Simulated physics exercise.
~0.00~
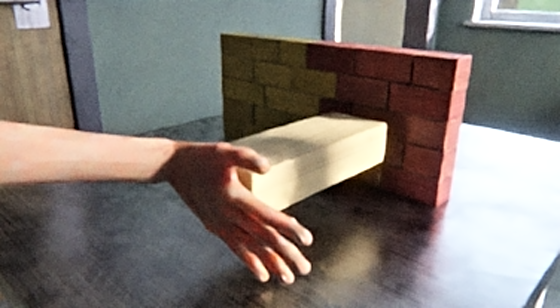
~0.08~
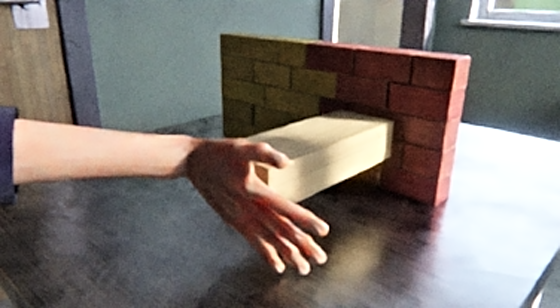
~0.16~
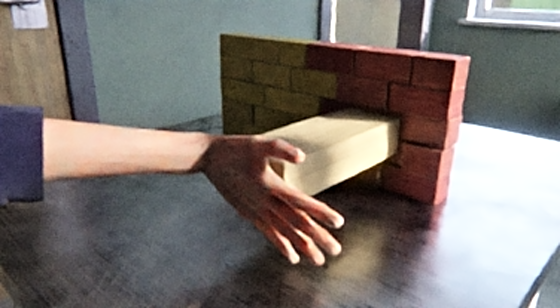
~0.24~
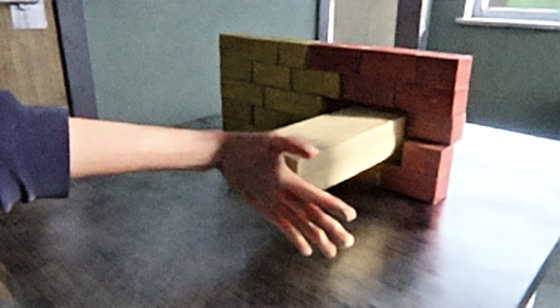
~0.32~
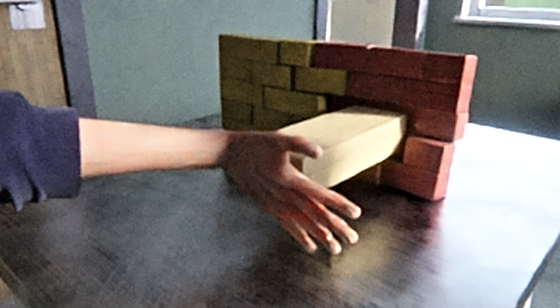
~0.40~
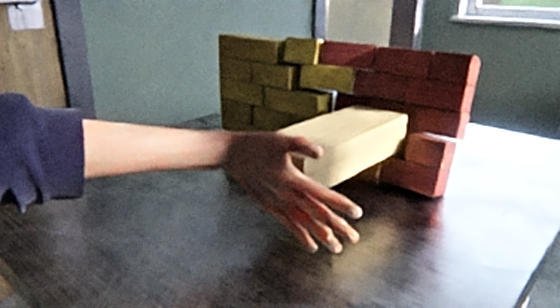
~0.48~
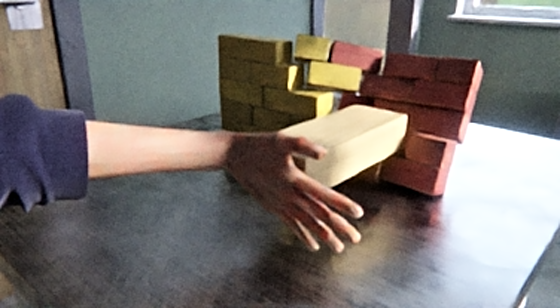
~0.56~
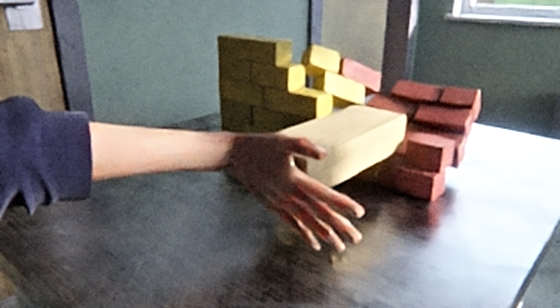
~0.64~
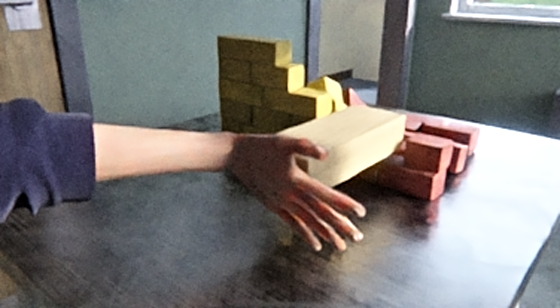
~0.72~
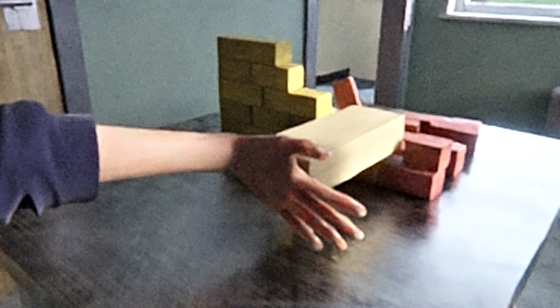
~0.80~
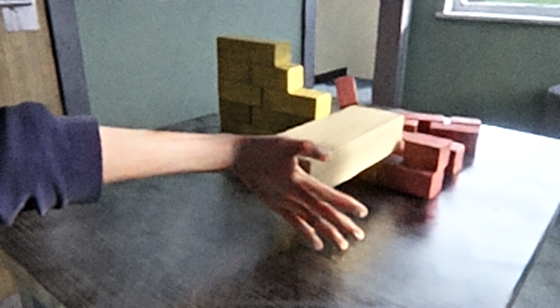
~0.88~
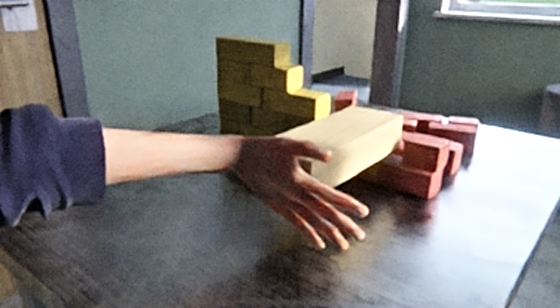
To begin with, a hand reaches in from the left beside a long pale block that rests against a small wall of yellow and red blocks on a dark table. The long block pushes forward, and the wall starts to bulge, with gaps opening between the yellow left side and the red right side. The upper red blocks then tilt backward and tumble behind the wall, while a few blocks near the middle tip after them. The long block stops and stays in place. At the end, most red blocks lie fallen, while a stepped yellow section still stands at left.
